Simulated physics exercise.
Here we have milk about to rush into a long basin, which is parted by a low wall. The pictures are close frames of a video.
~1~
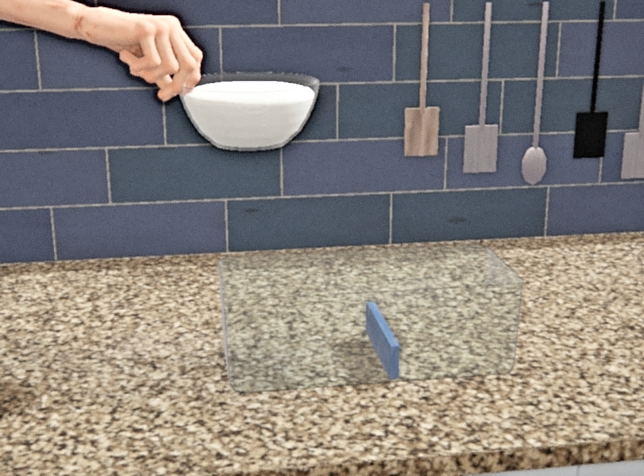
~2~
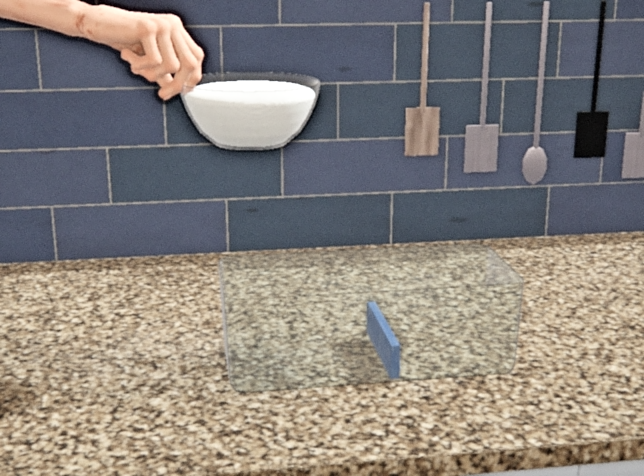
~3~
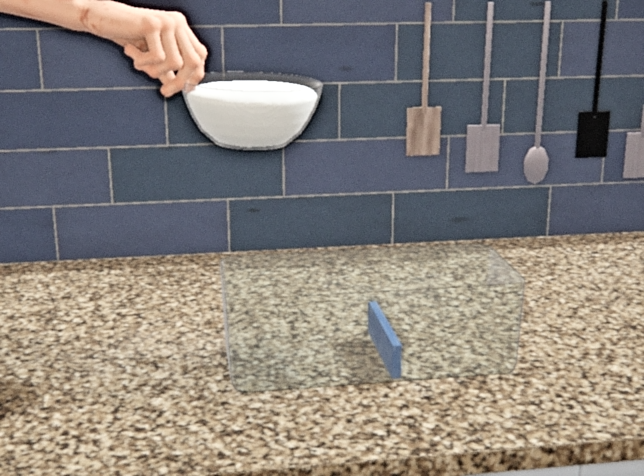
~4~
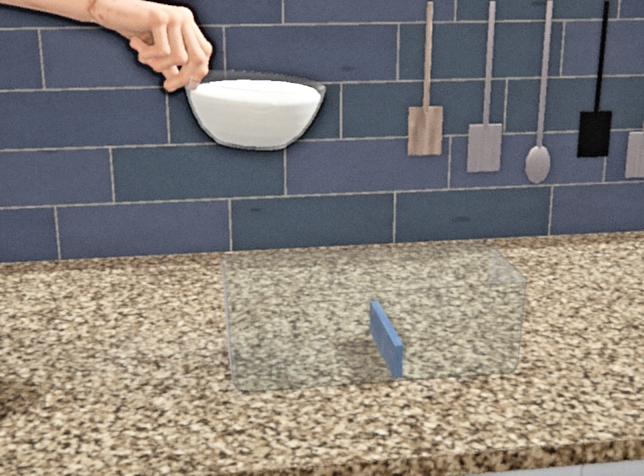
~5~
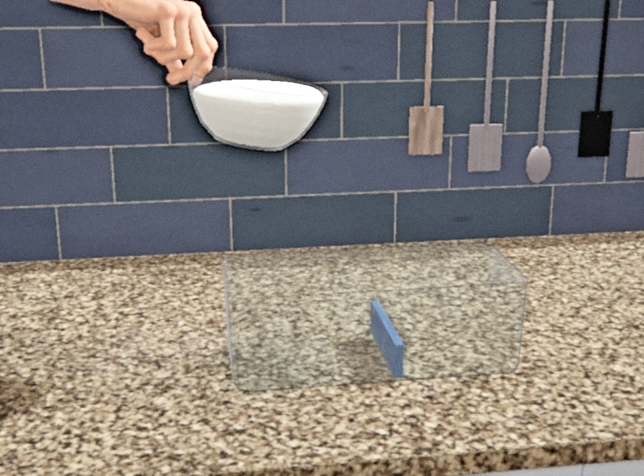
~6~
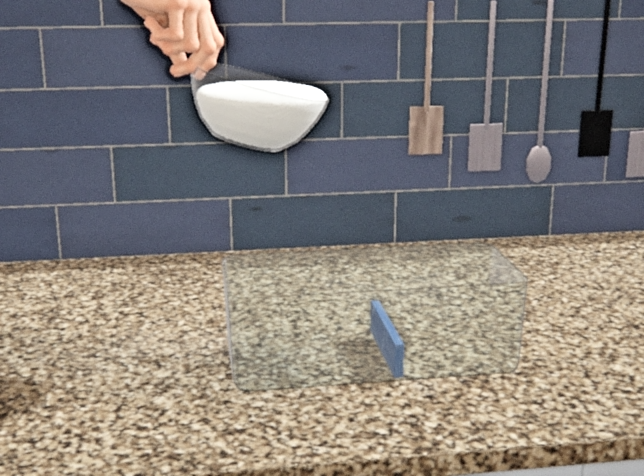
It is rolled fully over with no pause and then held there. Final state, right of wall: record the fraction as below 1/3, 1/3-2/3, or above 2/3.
Recorded: 1/3-2/3.
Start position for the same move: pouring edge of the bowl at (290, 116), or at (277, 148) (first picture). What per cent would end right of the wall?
The first start gives some 5 %, the second some 10 %.
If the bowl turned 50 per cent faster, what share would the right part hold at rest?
About 40 %.
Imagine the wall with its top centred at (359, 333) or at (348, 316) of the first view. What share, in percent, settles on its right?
In order, near 70 and 85 in a hundred.
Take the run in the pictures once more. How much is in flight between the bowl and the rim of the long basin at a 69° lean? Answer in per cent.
It's about 45 per cent.
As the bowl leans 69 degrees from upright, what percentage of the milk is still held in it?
About 35 % remains.
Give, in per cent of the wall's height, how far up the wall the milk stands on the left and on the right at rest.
Close to 30 for the left and 40 for the right.
A moment on, the bowl is tipped part way and 33 per cent is still to pour, 7 is left of the wall and 16 right of it.
Next, the bowl is tipped on its side and 1 per cent is still to pour, 38 is left of the wall and 53 right of it.
Then the bowl is tipped right over and 0 per cent is still to pour, 45 is left of the wall and 54 right of it.
Later the bowl is tipped right over and 0 per cent is still to pour, 45 is left of the wall and 54 right of it.
At rest 45 per cent lies left of the wall, 54 right of it and 1 outside.
